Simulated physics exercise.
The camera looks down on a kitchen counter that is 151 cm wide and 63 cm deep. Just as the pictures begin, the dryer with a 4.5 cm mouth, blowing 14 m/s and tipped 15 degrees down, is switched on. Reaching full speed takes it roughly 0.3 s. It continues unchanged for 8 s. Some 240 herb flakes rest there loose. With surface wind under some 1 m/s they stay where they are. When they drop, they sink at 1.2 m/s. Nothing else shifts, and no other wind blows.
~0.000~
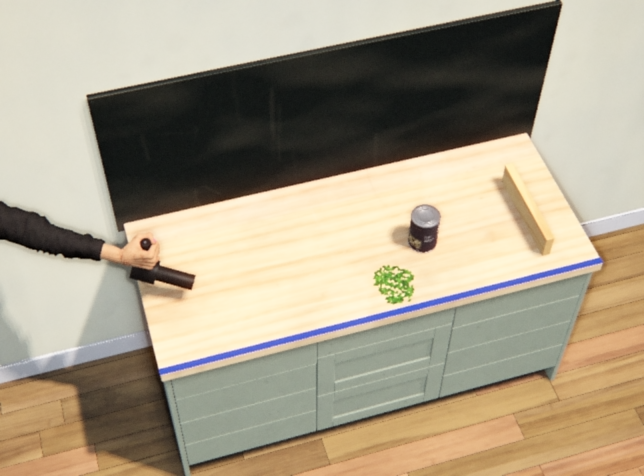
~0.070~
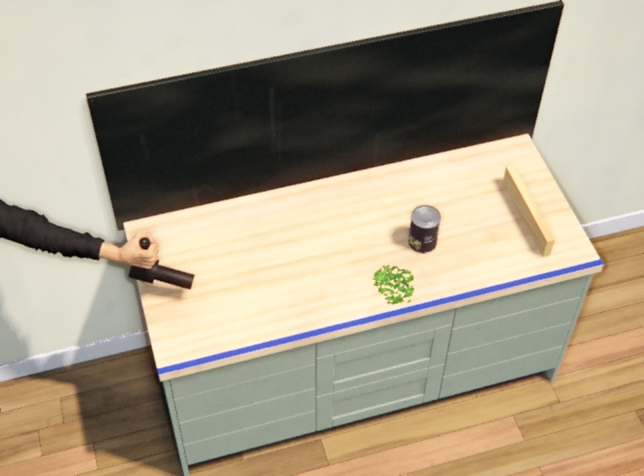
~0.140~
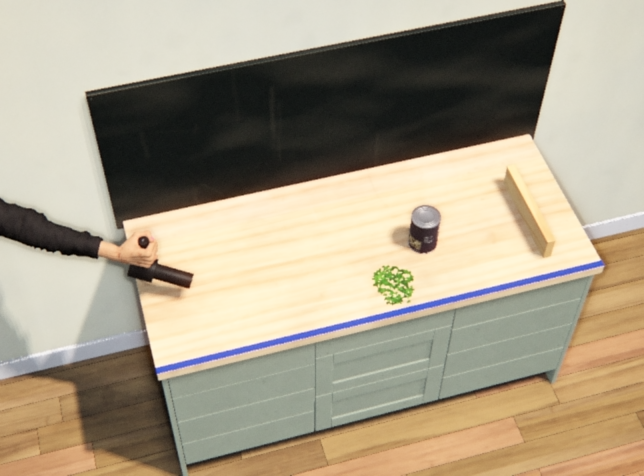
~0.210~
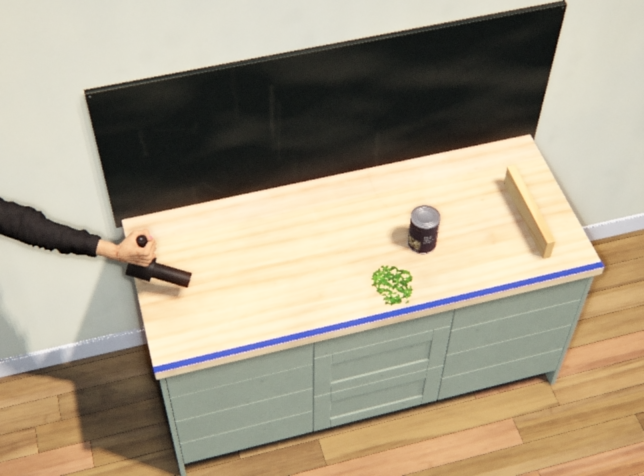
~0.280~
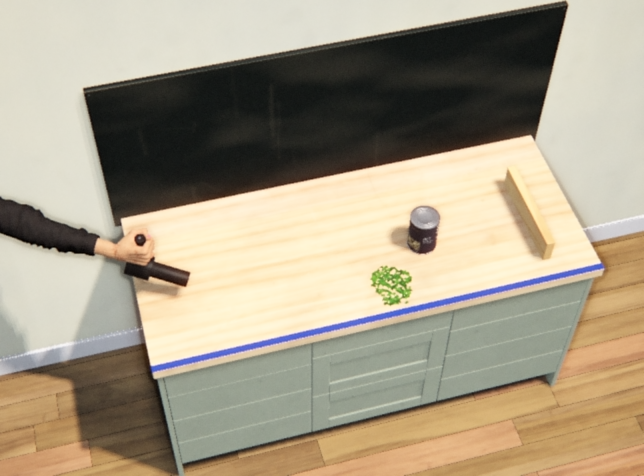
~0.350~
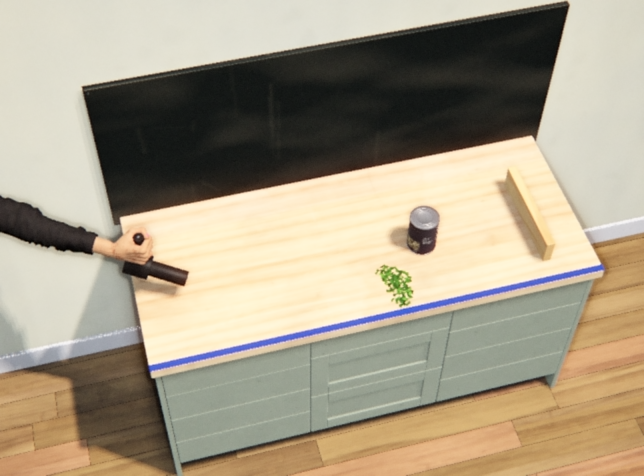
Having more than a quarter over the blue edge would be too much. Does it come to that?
My guess is the quarter mark gets passed at that edge.
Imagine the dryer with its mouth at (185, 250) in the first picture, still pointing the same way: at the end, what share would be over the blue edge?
I'd put it at around 90 per cent.
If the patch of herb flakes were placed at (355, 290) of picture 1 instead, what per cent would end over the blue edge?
Share at the end: Near 30 %.
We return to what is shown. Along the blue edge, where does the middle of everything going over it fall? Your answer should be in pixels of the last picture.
About (527, 288).
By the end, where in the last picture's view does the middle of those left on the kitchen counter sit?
Near (503, 180).
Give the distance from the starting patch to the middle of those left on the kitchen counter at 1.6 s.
Roughly 55 centimetres.
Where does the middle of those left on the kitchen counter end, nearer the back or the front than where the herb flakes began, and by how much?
The middle sits nearer the rear edge now, some 35 cm away from where it began.
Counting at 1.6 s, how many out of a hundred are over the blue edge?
About 40 per cent.
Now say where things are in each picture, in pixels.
In the first frame, the middle of the herb flakes is near (392, 284), none has stirred yet and the mouth of the dryer is at (194, 283).
In the second frame, the middle of the herb flakes is near (392, 284), none has stirred yet and the blue edge is centred on (390, 318).
In the third frame, the middle of the herb flakes is near (391, 285), none has stirred yet, the top of a tin is at (426, 216) and the top of a board is at (531, 202).
In the fourth frame, the middle of the herb flakes is near (390, 285) and none has stirred yet.
In the fifth frame, the middle of the herb flakes is near (390, 285) and none has stirred yet.
In the sixth frame, the middle of the herb flakes is near (396, 282), the farthest in sight from the dryer is at (413, 293) and about 40 % have left their places.
After 1.6 s, 45 % are over the blue edge; the middle of those still in play is near (521, 216); 62 % have settled or left.
After 2.6 s, 46 % are over the blue edge; the middle of those still in play is near (505, 185); 69 % have settled or left.
After 4.4 s, 47 % are over the blue edge; the middle of those still in play is near (502, 179); 81 % have settled or left.
After 8.0 s, at the end, 47 % are over the blue edge; the middle of those still in play is near (503, 180).
